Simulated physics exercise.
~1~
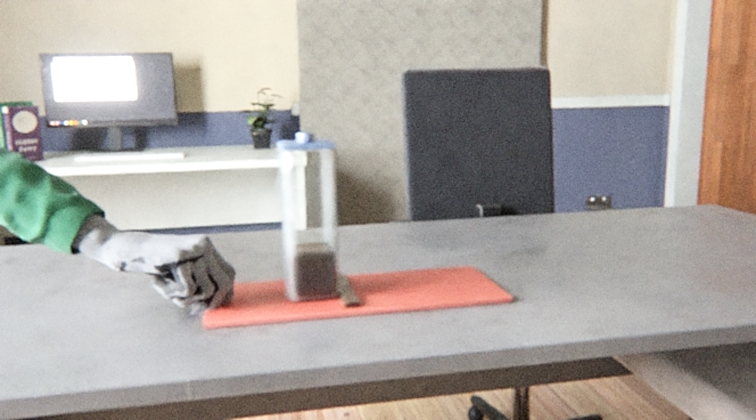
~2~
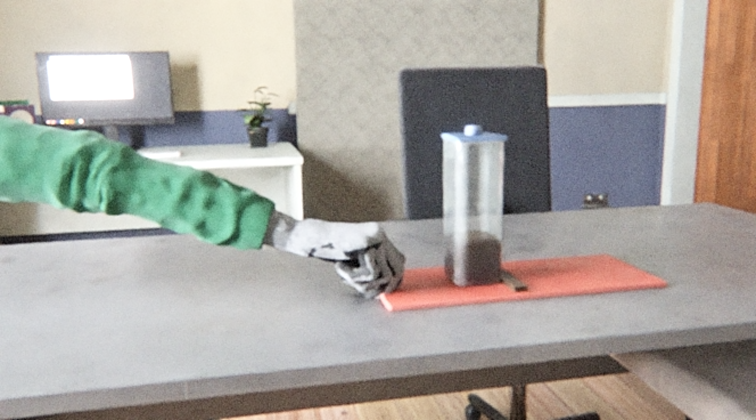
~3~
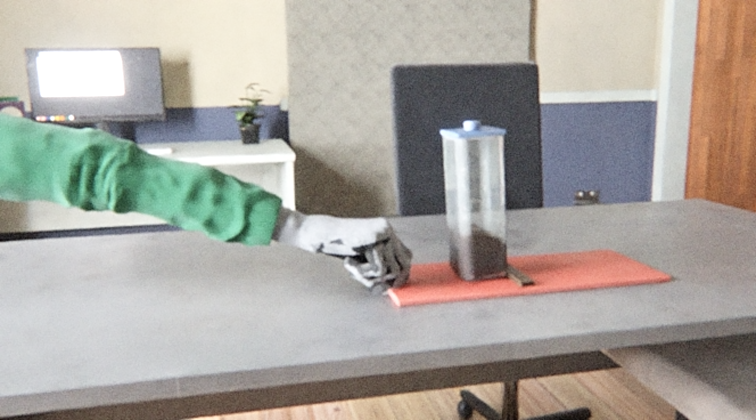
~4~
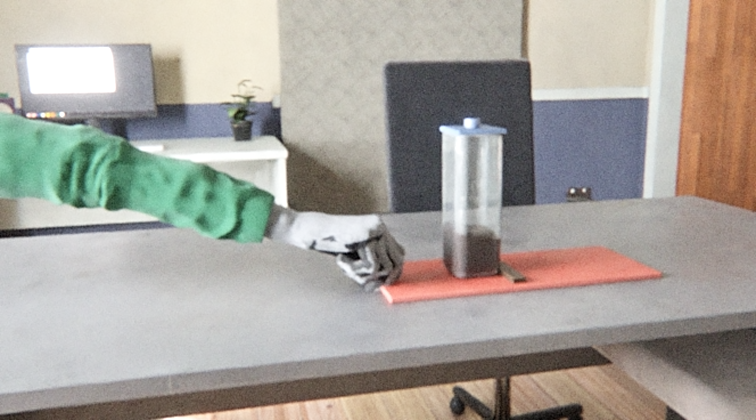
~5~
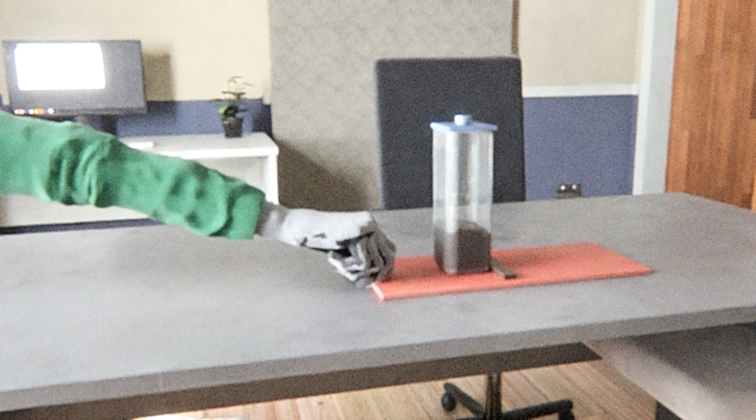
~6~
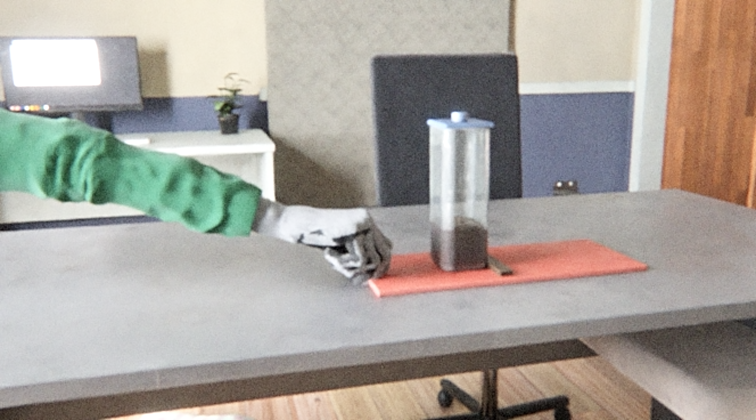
A tall, clear square bottle with a blue cap and dark contents in its base stands on a flat red board, a small dark strip beside its foot. The board lies on a grey table in an office-like room, seen from the front and slightly above, with a black chair, a white desk, a monitor and a plant behind. A grey-gloved hand in a green sleeve, at the board's left end, slides it to the right, carrying the bottle along. The board then stops, and the view drifts slightly right. The bottle stays upright in its place on the board, the hand still beside it.
